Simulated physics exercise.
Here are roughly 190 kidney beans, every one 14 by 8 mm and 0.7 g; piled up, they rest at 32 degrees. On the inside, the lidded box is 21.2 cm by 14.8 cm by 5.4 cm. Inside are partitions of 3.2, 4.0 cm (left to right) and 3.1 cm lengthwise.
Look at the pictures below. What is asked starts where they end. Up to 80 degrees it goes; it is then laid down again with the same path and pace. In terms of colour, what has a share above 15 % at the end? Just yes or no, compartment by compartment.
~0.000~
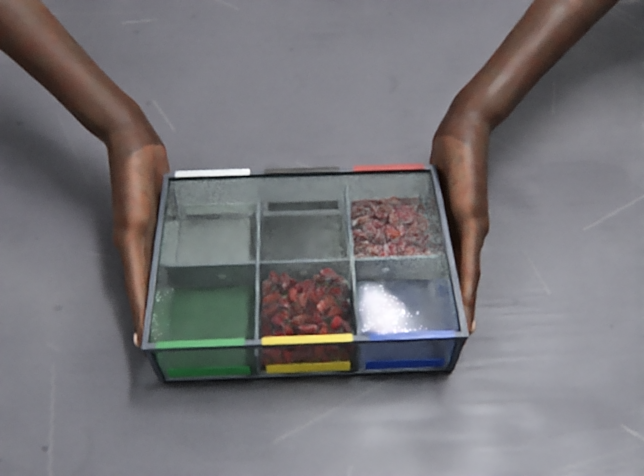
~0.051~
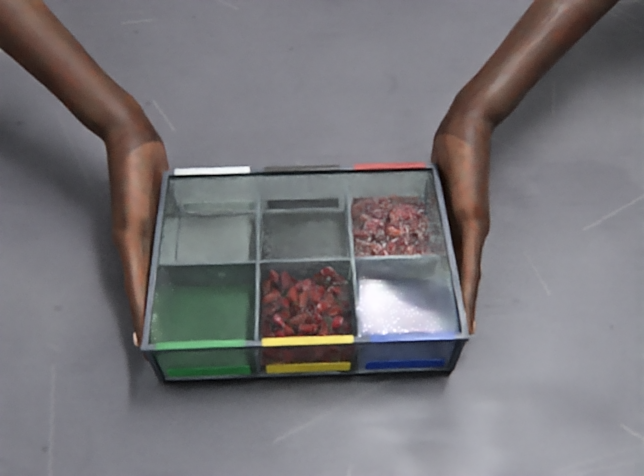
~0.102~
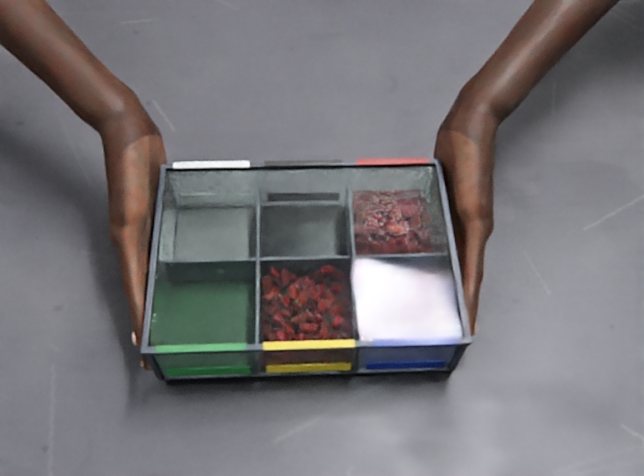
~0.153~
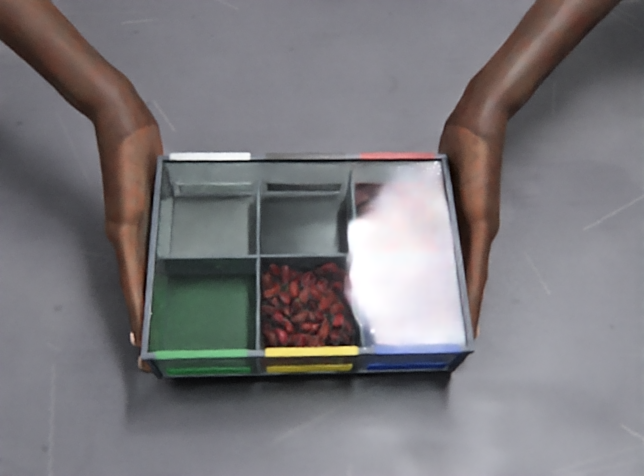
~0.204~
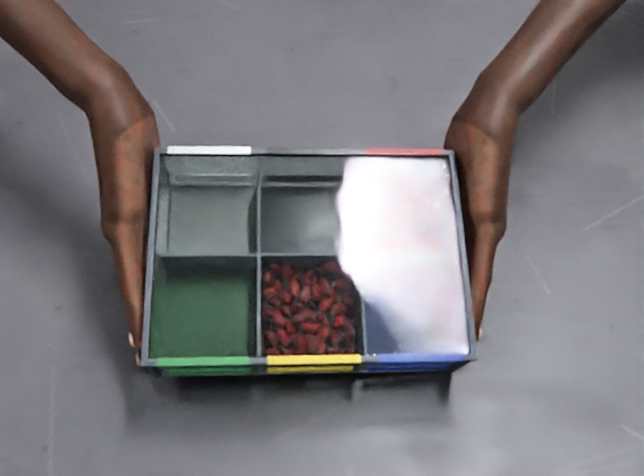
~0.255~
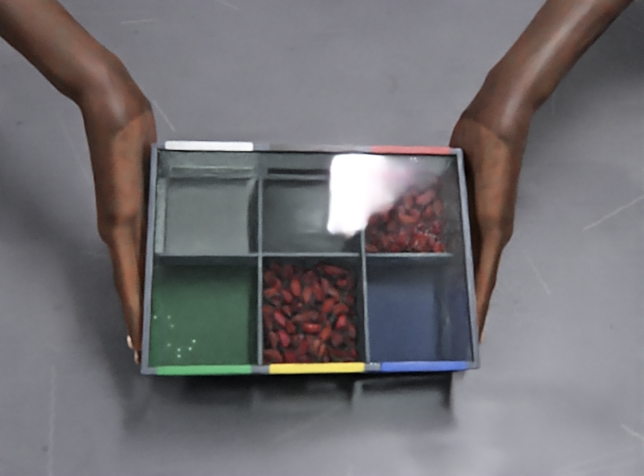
Red gets a yes, blue gets a yes, green gets a no, yellow gets a yes, white gets a no, black gets a no.
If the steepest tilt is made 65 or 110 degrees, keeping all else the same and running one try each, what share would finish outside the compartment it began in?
Try one gives around 15 %, try two around 55 %.
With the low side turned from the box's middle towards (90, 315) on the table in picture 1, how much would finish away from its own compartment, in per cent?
The share comes to about 30 in a hundred.
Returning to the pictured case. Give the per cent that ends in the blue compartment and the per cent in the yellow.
Blue 25 %, yellow 45 %.
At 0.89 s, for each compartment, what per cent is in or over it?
Shares - red: 40; blue: 15; green: 0; yellow: 45; white: 0; black: 0.
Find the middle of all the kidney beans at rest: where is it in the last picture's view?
Near (366, 326).
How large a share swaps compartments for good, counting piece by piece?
Somewhere around 25 percent.
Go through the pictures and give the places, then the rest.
In the first frame, box tilt 0 degrees, front corners at (148, 345) and (461, 333); red 55 %, yellow 45 %.
In the second frame, box tilt 1 degrees, front corners at (148, 346) and (462, 335).
In the third frame, box tilt 5 degrees, front corners at (148, 349) and (464, 339), lowest corner right front.
In the fourth frame, box tilt 10 degrees, front corners at (148, 354) and (467, 347), lowest corner right front.
In the fifth frame, box tilt 16 degrees, front corners at (148, 360) and (470, 355), lowest corner right front.
In the sixth frame, box tilt 22 degrees, front corners at (148, 368) and (473, 363), lowest corner right front; red 55 %, yellow 45 %. Its pace works out near 115 degrees a second.
After 0.89 s, tilt 78 degrees; red 40 %, blue 15 %, yellow 45 %.
Then, at 1.31 s, tilt 33 degrees; red 30 %, blue 25 %, yellow 45 %.
After 1.81 s, tilt 0 degrees; red 30 %, blue 25 %, yellow 45 %.
In the end, at 2.2 s, red 30 %, blue 25 %, green 0 %, yellow 45 %, white 0 %, black 0 %.
